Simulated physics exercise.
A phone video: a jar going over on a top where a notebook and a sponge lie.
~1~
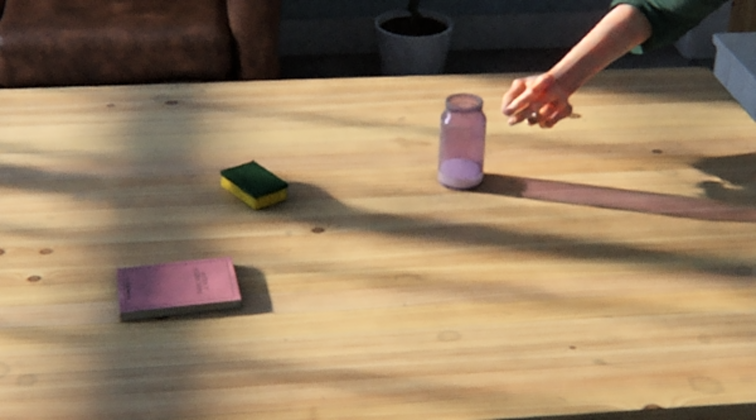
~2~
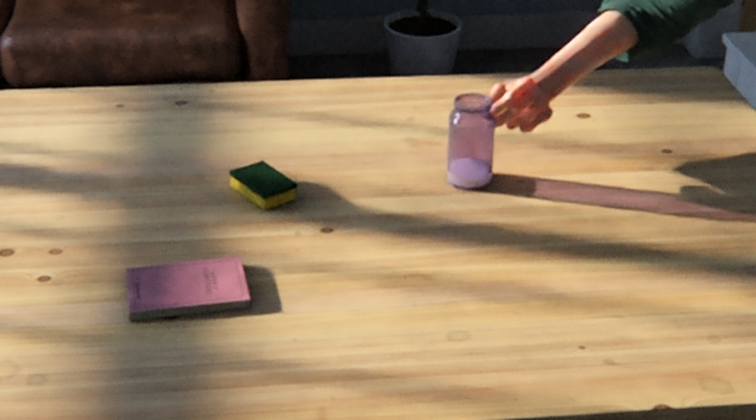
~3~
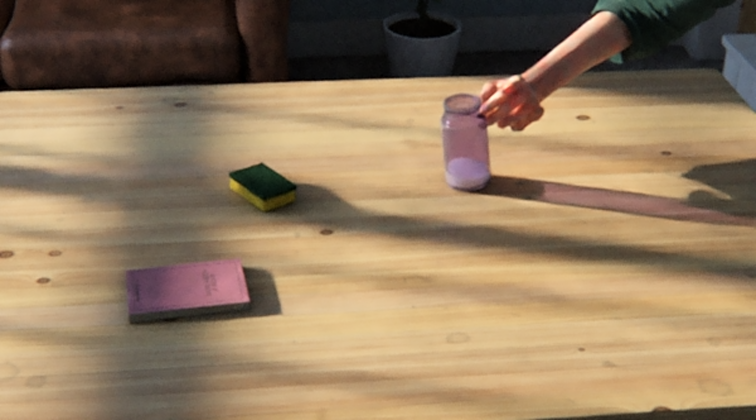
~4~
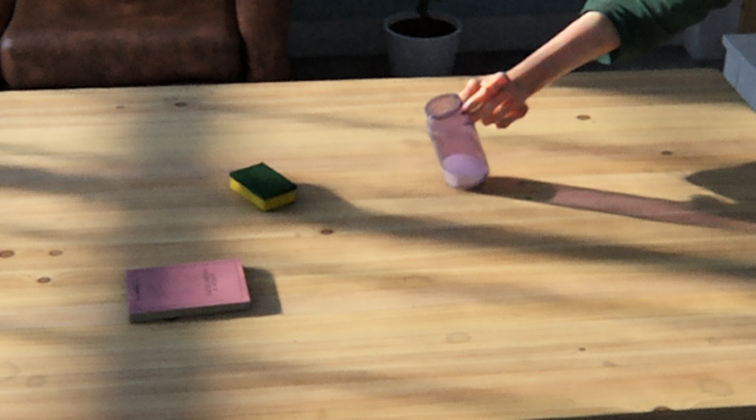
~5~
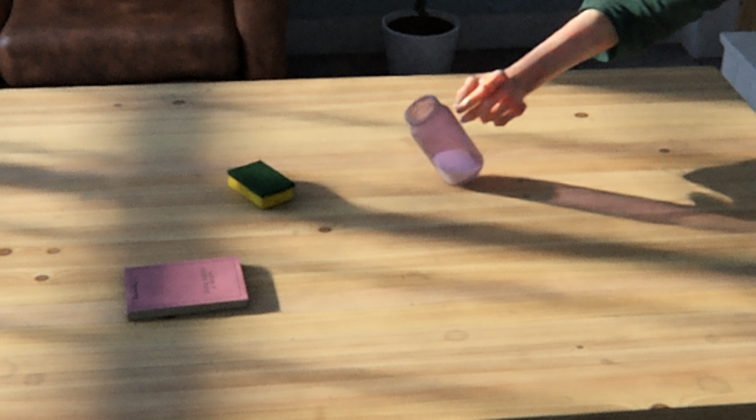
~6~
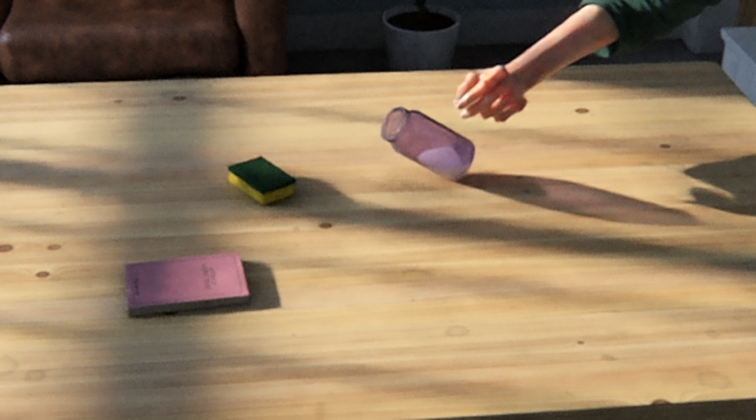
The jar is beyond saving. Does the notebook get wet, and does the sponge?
Outcome: The notebook is going to be missed by the spill, the sponge is going to be hit by the spill.
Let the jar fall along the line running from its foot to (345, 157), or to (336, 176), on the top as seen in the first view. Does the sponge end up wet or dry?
Try 1: Stays clear. Try 2: Gets splashed.
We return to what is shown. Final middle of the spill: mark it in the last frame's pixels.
It settles with its centre at about (286, 209).
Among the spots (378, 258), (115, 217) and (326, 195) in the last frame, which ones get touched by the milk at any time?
First spot: Missed; second: Missed; third: Touched.
A moment on, the puddle covers about as much as a saucer; the notebook is untouched; the sponge is reached.
When it is over, the puddle covers about as much as a saucer; the notebook is untouched; the sponge is reached.
